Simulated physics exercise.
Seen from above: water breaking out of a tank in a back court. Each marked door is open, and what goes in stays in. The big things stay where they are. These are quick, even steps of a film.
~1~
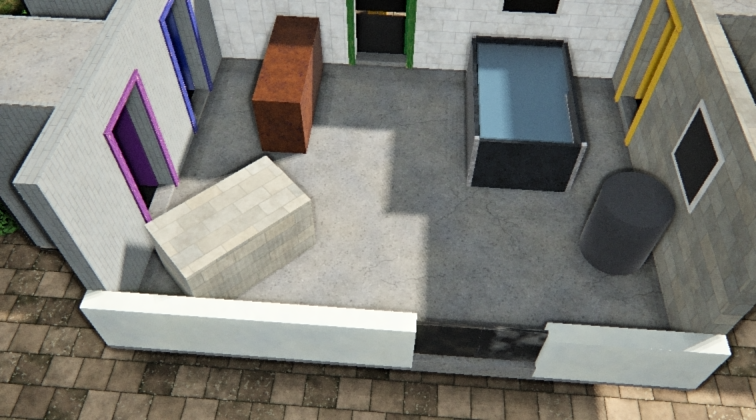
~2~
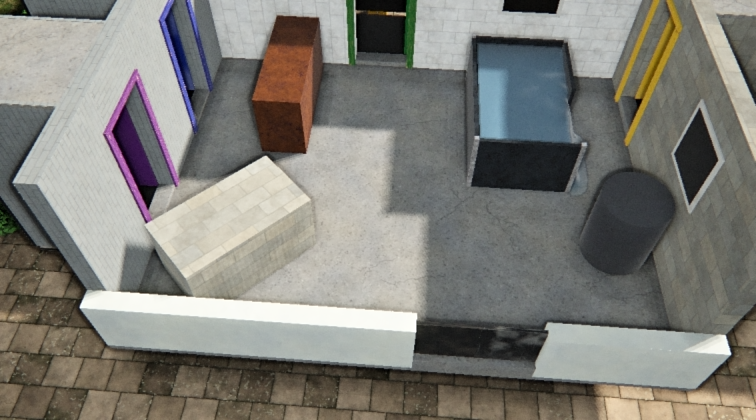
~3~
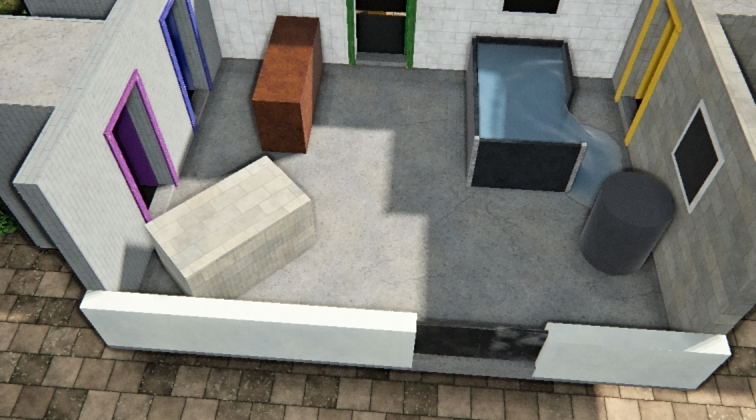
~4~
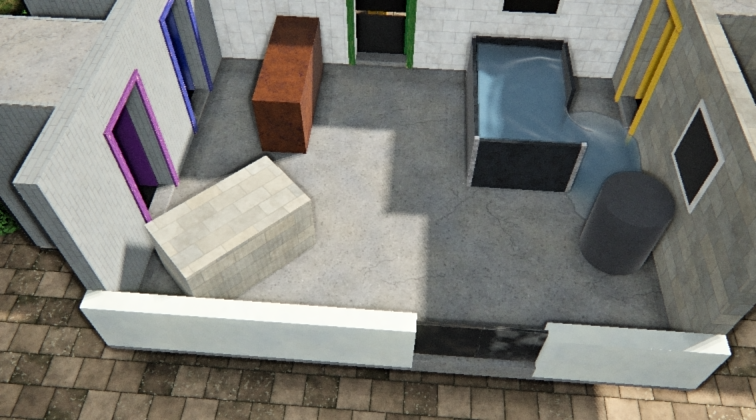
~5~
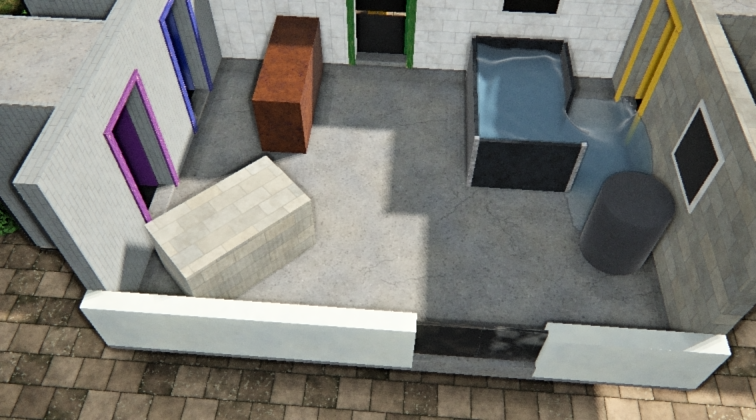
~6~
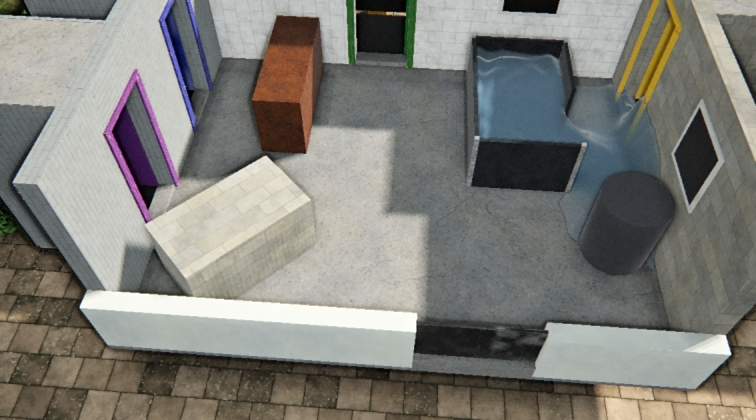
In a walled back court, water broke out of the right side of a dark tank, ran to the wall beside the yellow doorway, and spread along it and around a grey cylinder.
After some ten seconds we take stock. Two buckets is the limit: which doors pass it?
The purple door admits no more than that; the green door admits no more than that; the blue door admits no more than that; the yellow door lets in a lot.
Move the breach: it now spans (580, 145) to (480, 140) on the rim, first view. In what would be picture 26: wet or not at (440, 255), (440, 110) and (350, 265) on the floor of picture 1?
One after the other: Flooded, not flooded, wet.
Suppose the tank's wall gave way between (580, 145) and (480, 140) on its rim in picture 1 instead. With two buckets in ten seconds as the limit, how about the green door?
One by one: Green door passes that mark.
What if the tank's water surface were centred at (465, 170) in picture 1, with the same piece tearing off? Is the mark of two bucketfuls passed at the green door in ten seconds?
In short: Green passes that mark.
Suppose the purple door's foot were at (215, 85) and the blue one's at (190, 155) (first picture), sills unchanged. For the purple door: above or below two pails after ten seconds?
Purple keeps below it.
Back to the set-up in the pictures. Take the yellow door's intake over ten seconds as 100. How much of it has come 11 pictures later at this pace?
Close to 50 %.
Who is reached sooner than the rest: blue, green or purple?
The door marked green.
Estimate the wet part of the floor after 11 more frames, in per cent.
Close to 40 %.
A moment on, water covers 20 % of the floor; the purple door not reached, the green door not reached, the blue door not reached, the yellow door over two buckets in.
Next, water covers 40 % of the floor; the purple door not reached, the green door not reached, the blue door not reached, the yellow door over two buckets in.
Then, water covers 75 % of the floor; the purple door wet at the sill, nothing in, the green door wet at the sill, nothing in, the blue door not reached, the yellow door far over two buckets in.
Later, water covers 95 % of the floor; the purple door wet at the sill, nothing in, the green door wet at the sill, nothing in, the blue door under two buckets in, the yellow door far over two buckets in.
In the end, water covers 100 % of the floor; the purple door under two buckets in, the green door wet at the sill, nothing in, the blue door under two buckets in, the yellow door far over two buckets in.
